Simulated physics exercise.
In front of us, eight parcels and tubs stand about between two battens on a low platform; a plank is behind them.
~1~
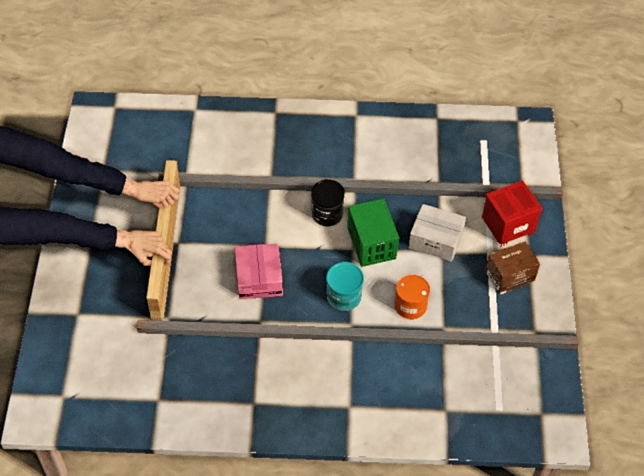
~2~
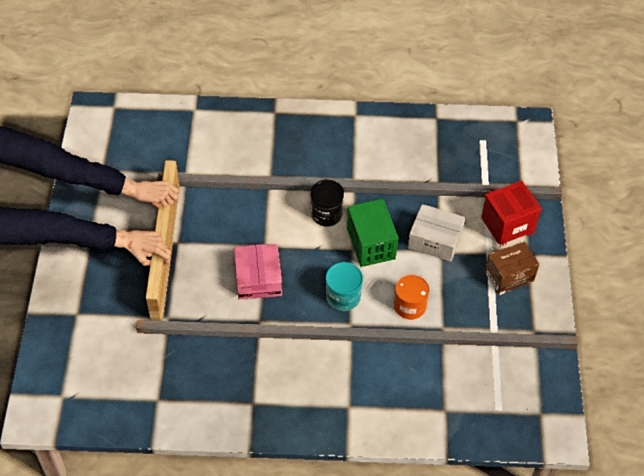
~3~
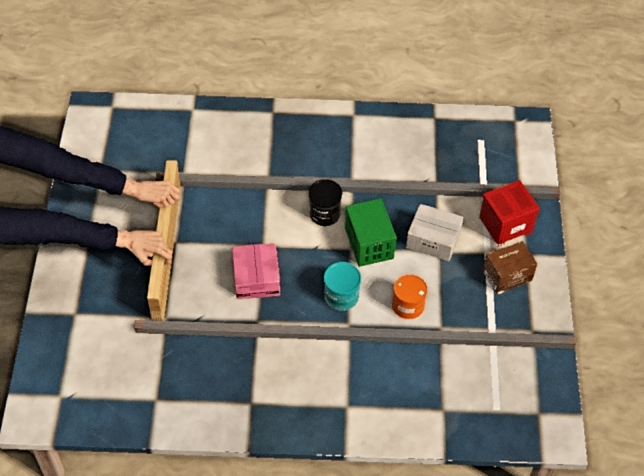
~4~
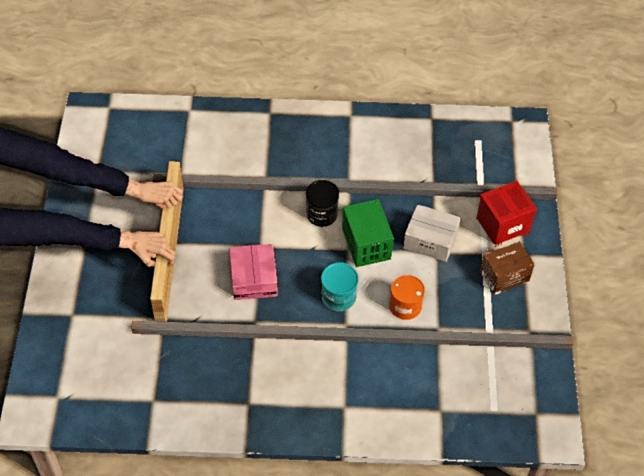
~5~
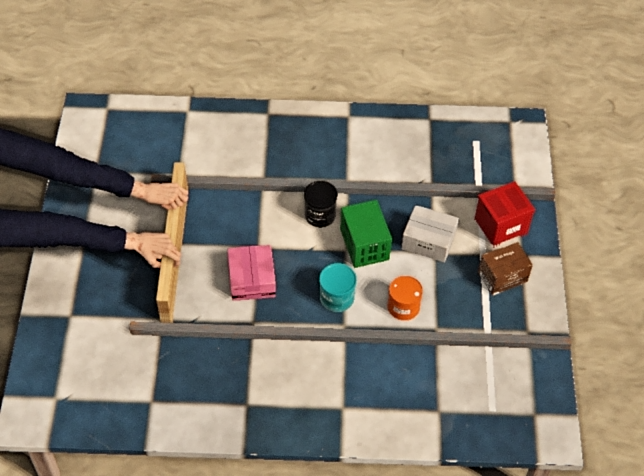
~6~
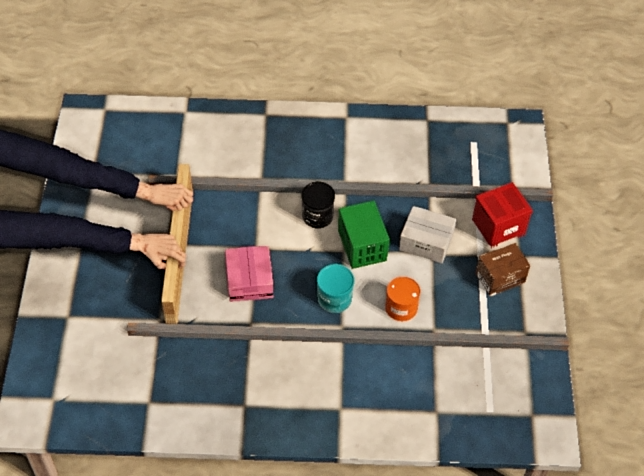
Two hands held a wooden plank upright on a checkered table and eased it slightly to the right, while the colorful boxes and tubs between the two rails barely changed their places.
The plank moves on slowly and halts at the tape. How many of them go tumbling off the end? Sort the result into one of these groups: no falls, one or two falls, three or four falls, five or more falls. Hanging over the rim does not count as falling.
One or two falls.
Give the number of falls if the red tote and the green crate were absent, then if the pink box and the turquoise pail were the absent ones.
I'd say 0 the first time and 1 the second time.
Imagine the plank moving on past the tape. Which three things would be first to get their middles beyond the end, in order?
Order, earliest first: The red tote, next the brown box, last the turquoise pail.
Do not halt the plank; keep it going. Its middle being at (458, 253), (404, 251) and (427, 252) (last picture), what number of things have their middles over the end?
By position: 1 / 0 / 0.
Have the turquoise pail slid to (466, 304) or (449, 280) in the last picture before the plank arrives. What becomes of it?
In turn it tumbles off; holds on.
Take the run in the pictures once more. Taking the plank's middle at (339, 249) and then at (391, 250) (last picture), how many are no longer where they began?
So far 6, and 7 at the second.
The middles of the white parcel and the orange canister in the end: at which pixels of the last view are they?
First (534, 217), then (537, 319).
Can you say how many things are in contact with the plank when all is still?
Number in contact with it: 3.
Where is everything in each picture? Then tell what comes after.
Red tote (511, 214); brown box (512, 268); white parcel (437, 233); plank (165, 240); tape (491, 265), in the first picture.
Brown box (512, 268); turquoise pail (344, 287), in the second picture.
White parcel (435, 233); plank (165, 240), in the third picture.
Red tote (506, 214); pink box (253, 272), in the fourth picture.
Brown box (505, 269); black pail (320, 205), in the fifth picture.
Red tote (501, 216); brown box (503, 269); white parcel (428, 235); plank (178, 243); tape (481, 266), in the sixth picture.
A little later, none off yet; red tote at rest near (501, 216); brown box at rest near (503, 269); white parcel at rest near (428, 235).
Next, none off yet; red tote at rest near (501, 216); brown box at rest near (503, 269); white parcel shifted a little near (441, 229).
Later still, none off yet; red tote shifted about its own width near (531, 210); brown box shifted a little near (509, 268); white parcel shifted about its own width near (479, 217).
When it is over, the number that fall off is one or two; down, red tote.
